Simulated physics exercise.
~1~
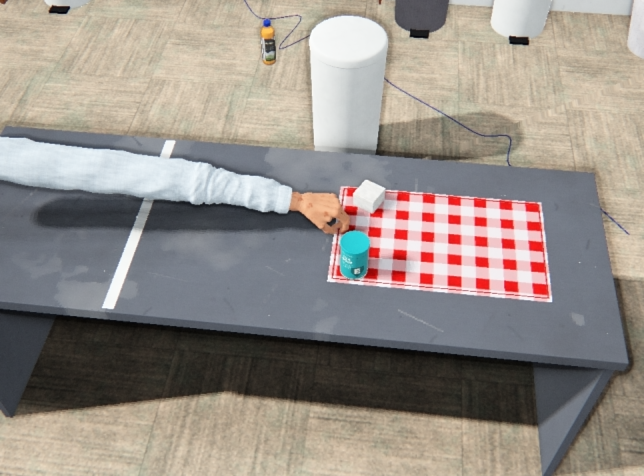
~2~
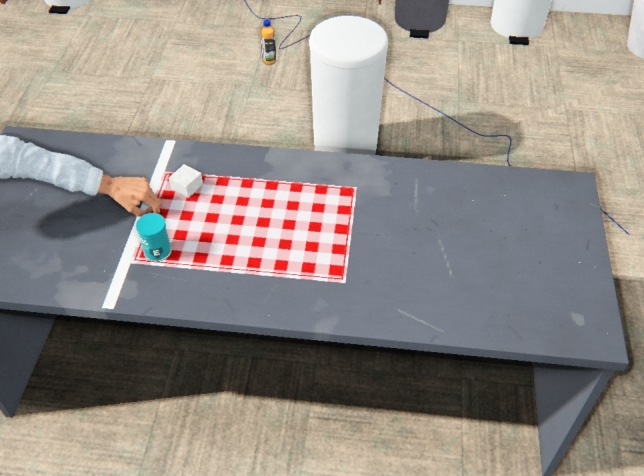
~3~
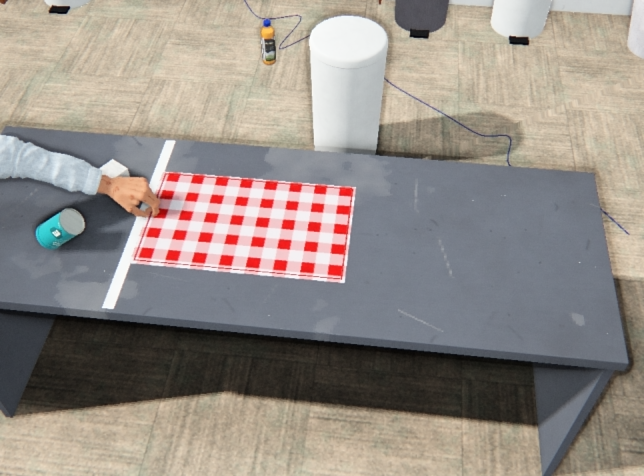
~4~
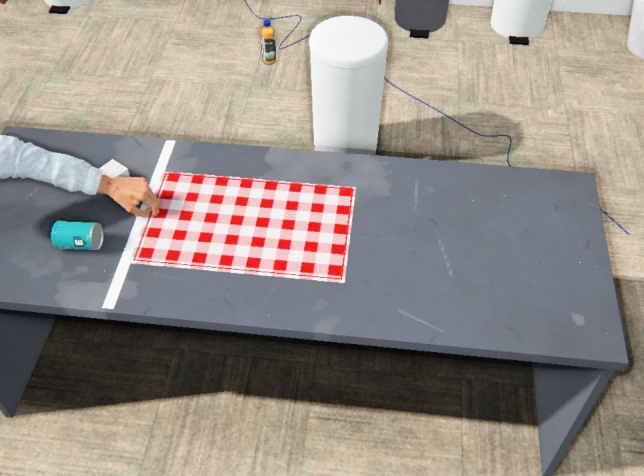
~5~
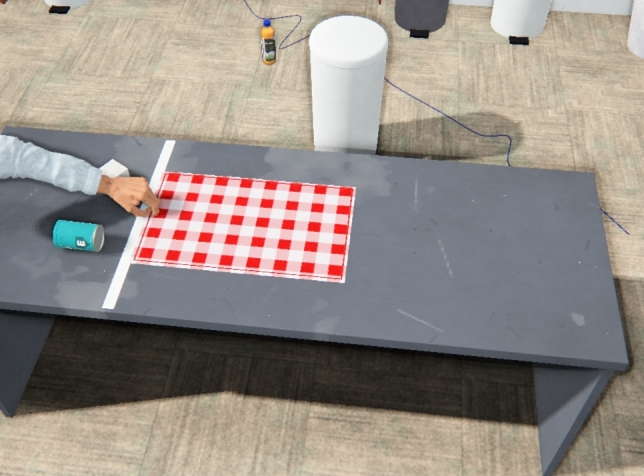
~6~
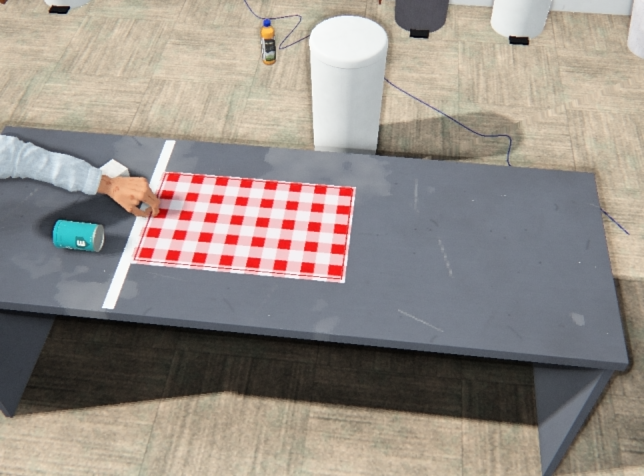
On a desk, a hand pulls a checkered cloth left, then a tin topples off.
